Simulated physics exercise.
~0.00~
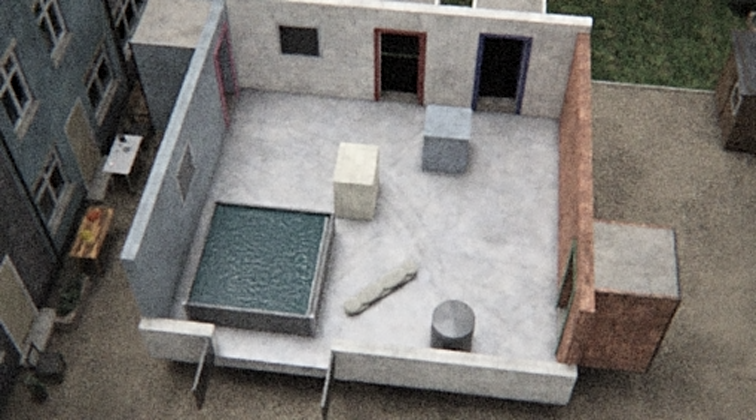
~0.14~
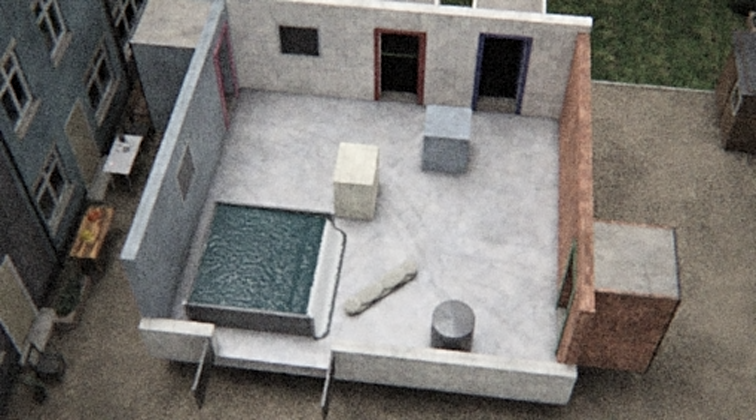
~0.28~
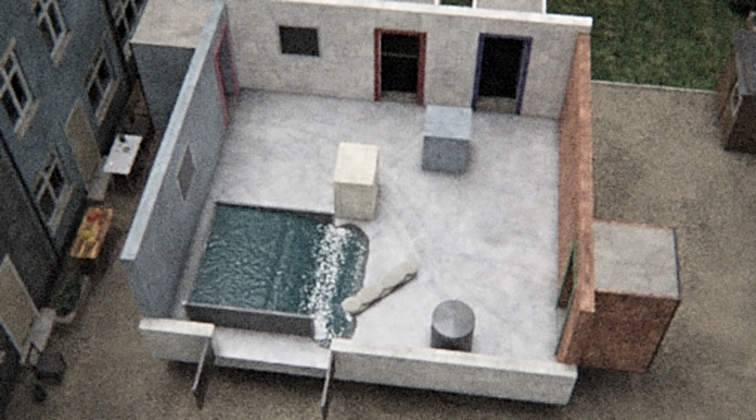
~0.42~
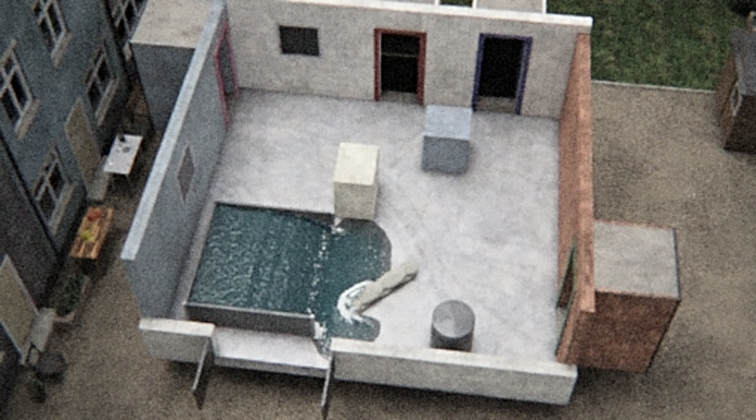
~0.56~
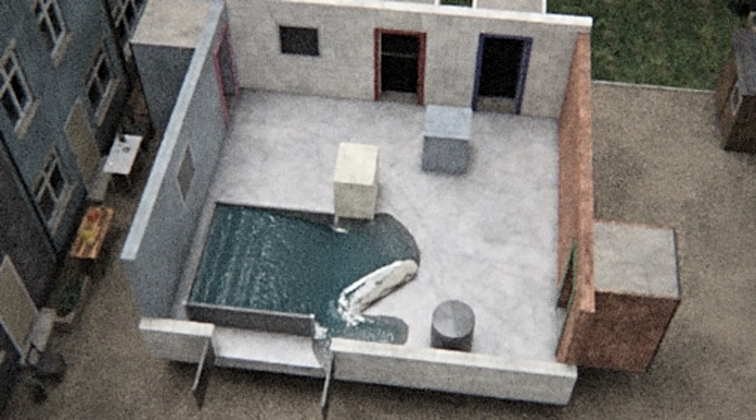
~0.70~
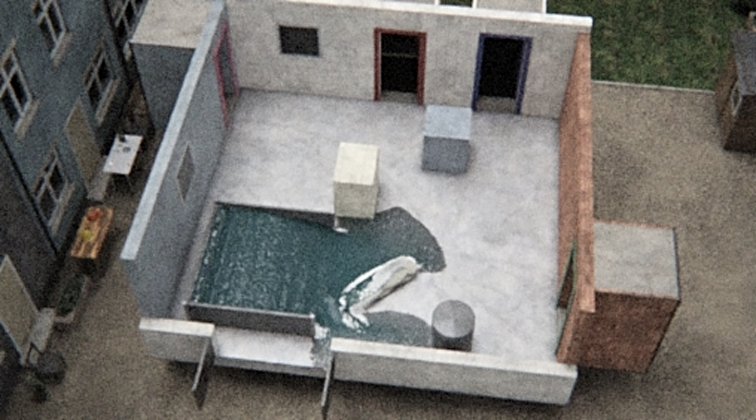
Dark water burst out through the right side of the tank in a walled yard, spread across the pale floor past the cream block, then washed around the sandbags and crept toward the grey cylinder.
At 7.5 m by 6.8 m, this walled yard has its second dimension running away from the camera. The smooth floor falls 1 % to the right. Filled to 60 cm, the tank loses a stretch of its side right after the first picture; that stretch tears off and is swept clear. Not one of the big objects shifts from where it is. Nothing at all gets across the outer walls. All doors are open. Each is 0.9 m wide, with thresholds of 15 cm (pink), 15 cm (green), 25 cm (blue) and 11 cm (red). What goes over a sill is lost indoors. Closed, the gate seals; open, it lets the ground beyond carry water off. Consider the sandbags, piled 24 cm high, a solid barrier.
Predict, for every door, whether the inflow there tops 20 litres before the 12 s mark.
Prediction: At the pink door it falls short of 20 litres; at the green door it falls short of 20 litres; at the blue door it falls short of 20 litres; at the red door it falls short of 20 litres.
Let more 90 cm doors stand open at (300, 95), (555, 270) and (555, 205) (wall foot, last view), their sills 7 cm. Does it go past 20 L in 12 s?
Result in order - not enough, more than that, more than that.
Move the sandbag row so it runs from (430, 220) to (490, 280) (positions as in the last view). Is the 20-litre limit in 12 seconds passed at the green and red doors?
Then: Green above, red below.
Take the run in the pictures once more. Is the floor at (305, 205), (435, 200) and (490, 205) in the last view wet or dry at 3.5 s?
First spot not yet wet, second submerged, third submerged.
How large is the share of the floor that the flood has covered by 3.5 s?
Close to 55 in a hundred parts are wet.
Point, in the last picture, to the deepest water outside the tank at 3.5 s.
Look at roughly (557, 122).
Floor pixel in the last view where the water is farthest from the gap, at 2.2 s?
Somewhere near pixel (556, 163).
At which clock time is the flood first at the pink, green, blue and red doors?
The front reaches pink at 6.5 s, green at 2.0 s, blue at 3.4 s, red at 3.6 s.
After 1.4 s water covers 30 % of the floor and is deepest (41 cm) near (340, 308); pink door not reached, green door not reached, blue door not reached, red door not reached.
After 2.2 s water covers 50 % of the floor and is deepest (39 cm) near (429, 352); pink door not reached, green door 7 cm at the sill, 0 L in, blue door not reached, red door not reached.
After 3.5 s water covers 55 % of the floor and is deepest (36 cm) near (557, 122); pink door not reached, green door 16 cm at the sill, 1 L in, blue door 8 cm at the sill, 0 L in, red door not reached.
After 7.0 s water covers 85 % of the floor and is deepest (18 cm) near (557, 134); pink door 11 cm at the sill, 0 L in, green door 10 cm at the sill, 3 L in, blue door 17 cm at the sill, 0 L in, red door 5 cm at the sill, 3 L in.
After 12.0 s water covers 95 % of the floor and is deepest (14 cm) near (554, 325); pink door 7 cm at the sill, 0 L in, green door 13 cm at the sill, 3 L in, blue door 8 cm at the sill, 0 L in, red door 5 cm at the sill, 4 L in.
